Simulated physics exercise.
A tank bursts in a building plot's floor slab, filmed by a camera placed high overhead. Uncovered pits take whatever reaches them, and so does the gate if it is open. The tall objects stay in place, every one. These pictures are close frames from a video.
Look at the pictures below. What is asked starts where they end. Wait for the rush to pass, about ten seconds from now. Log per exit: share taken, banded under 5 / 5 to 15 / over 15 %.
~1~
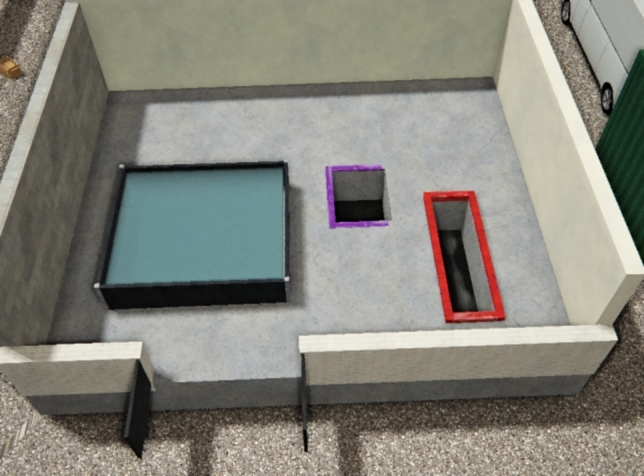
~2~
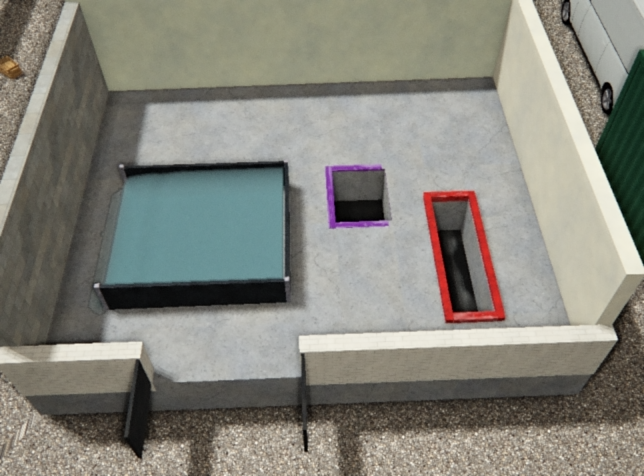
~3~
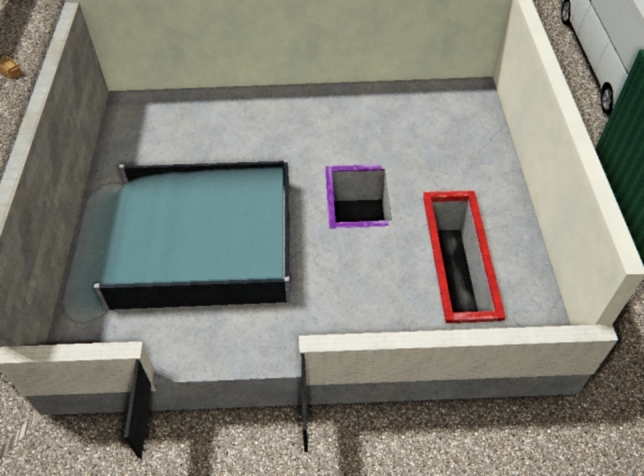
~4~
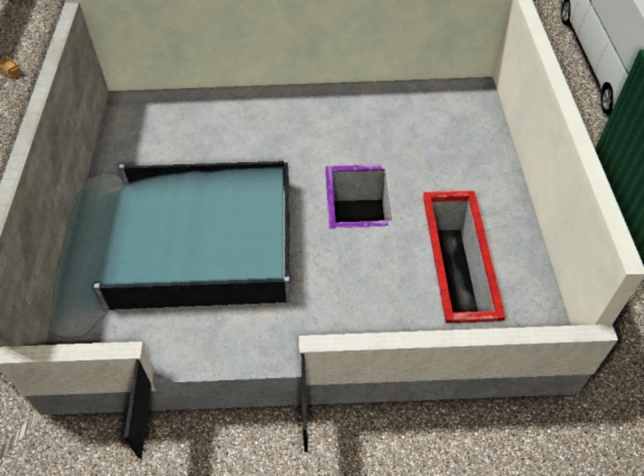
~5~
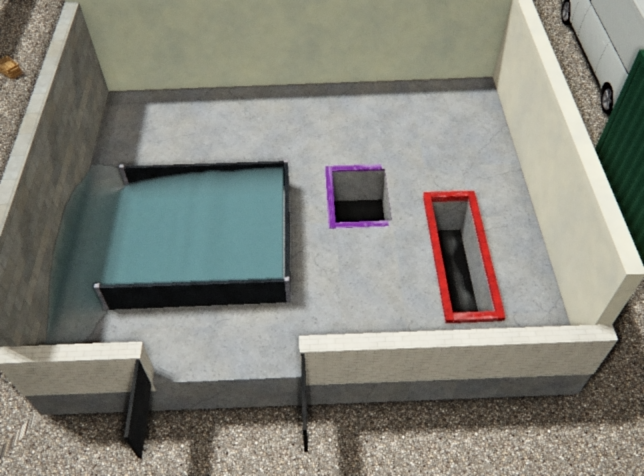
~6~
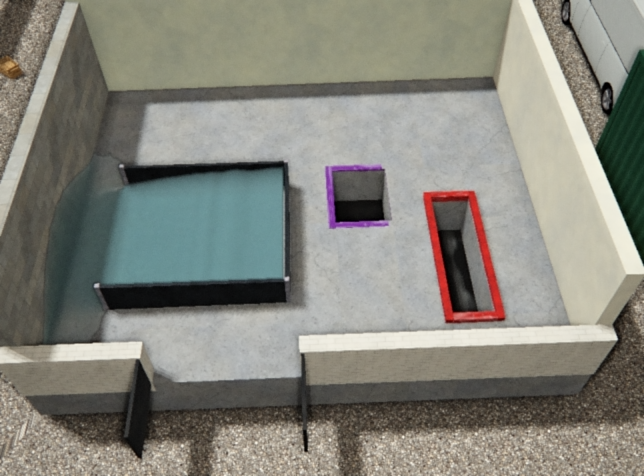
Log - gate: 5 to 15 %; red pit: Under 5 %; purple pit: 5 to 15 %.
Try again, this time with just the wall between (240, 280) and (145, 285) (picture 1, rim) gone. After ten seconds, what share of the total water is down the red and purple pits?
Lab note - share by pit: Red 0 %, purple 0 %.
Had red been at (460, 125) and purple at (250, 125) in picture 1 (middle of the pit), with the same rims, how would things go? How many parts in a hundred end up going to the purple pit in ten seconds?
The purple pit takes 15 per cent.
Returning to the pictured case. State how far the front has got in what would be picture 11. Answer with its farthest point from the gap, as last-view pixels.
Roughly at (104, 111).
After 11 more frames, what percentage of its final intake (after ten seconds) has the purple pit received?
Close to 0 %.
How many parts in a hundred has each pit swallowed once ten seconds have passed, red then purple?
About 0 and 8 per cent.
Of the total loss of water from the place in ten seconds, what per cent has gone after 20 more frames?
My figure: 5 percent.
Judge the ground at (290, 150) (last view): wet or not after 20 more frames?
Looking at that place, I'd say still bare.
A moment on, water covers 15 % of the floor; the gate 0 %, the red pit 0 %, the purple pit 0 %.
Next, water covers 25 % of the floor; the gate 0 %, the red pit 0 %, the purple pit 0 %.
Then, water covers 40 % of the floor; the gate 1 %, the red pit 0 %, the purple pit 0 %.
Later, water covers 85 % of the floor; the gate 3 %, the red pit 0 %, the purple pit 1 %.
In the end, water covers 95 % of the floor; the gate 7 %, the red pit 1 %, the purple pit 8 %.
